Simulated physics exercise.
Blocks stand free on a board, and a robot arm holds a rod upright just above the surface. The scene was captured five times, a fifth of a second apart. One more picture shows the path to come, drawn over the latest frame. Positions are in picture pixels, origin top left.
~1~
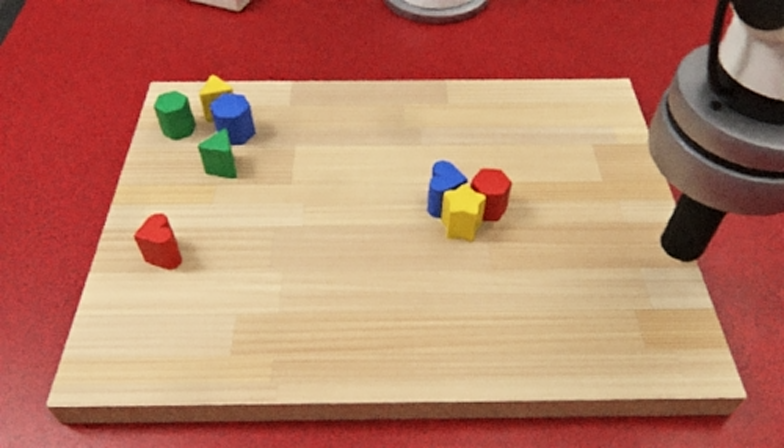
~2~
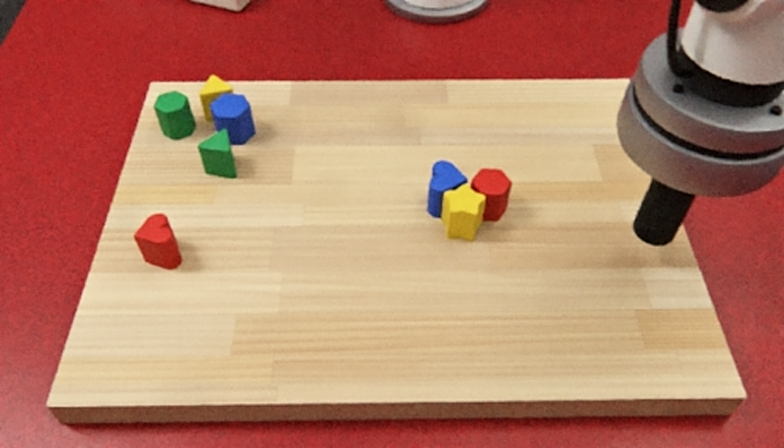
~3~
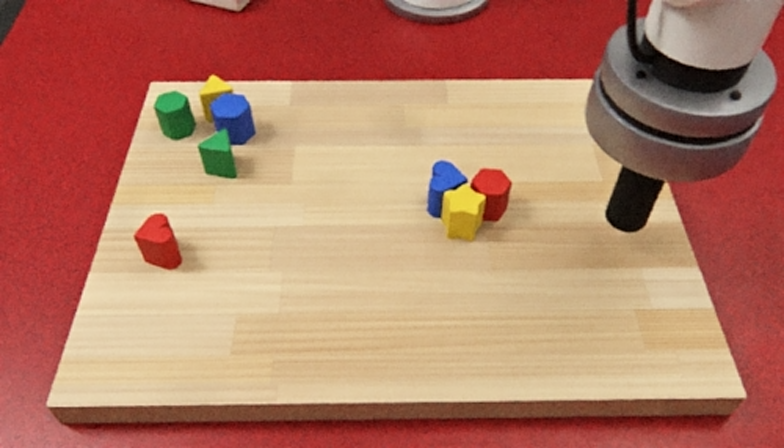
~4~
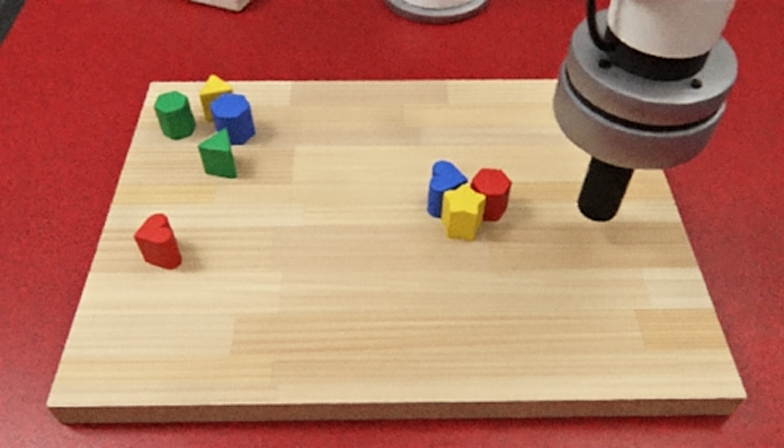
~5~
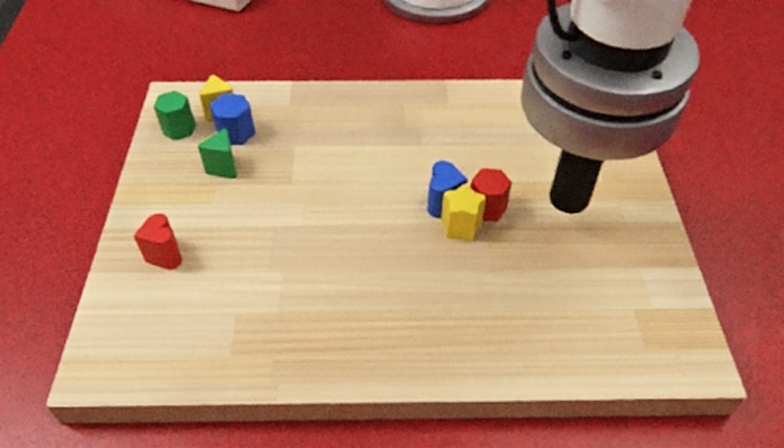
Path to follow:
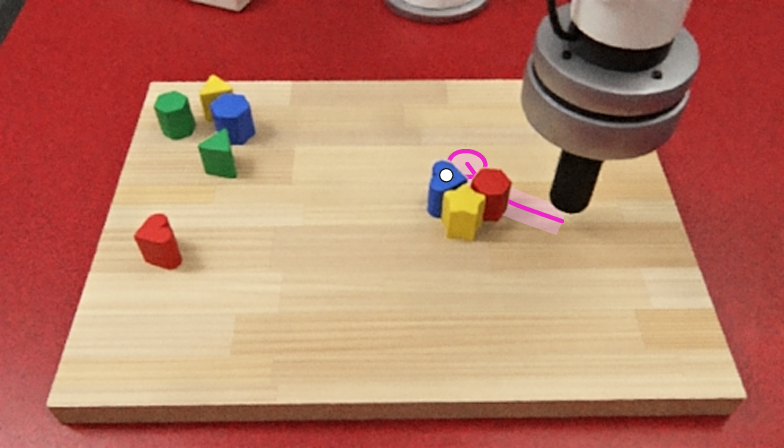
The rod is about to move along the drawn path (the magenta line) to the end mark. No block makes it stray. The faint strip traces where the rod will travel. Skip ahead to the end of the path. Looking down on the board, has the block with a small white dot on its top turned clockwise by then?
Yes
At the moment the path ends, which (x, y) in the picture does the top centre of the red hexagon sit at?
It will end up at (458, 169).
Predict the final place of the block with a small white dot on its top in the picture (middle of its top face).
(423, 176)
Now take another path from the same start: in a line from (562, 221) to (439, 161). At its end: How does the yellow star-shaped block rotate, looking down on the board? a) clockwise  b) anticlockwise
My answer is option b.
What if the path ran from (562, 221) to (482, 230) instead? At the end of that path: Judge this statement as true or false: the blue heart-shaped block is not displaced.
The statement is incorrect.
The line goes from (562, 221) over (523, 207) and (489, 189) to (467, 164); the dot is on the blue heart-shaped block.
What follows on the original path. One third of the way, rod (526, 186); red hexagon (488, 180).
Two thirds of the way, rod (491, 167); blue heart-shaped block (425, 175), turned 20° clockwise; yellow star-shaped block (458, 202), turned 20° anticlockwise; red hexagon (461, 173), turned 55° anticlockwise.
At the end, rod (470, 143); blue heart-shaped block (423, 176), turned 25° clockwise; yellow star-shaped block (458, 202), turned 20° anticlockwise; red hexagon (458, 169), turned 80° anticlockwise.
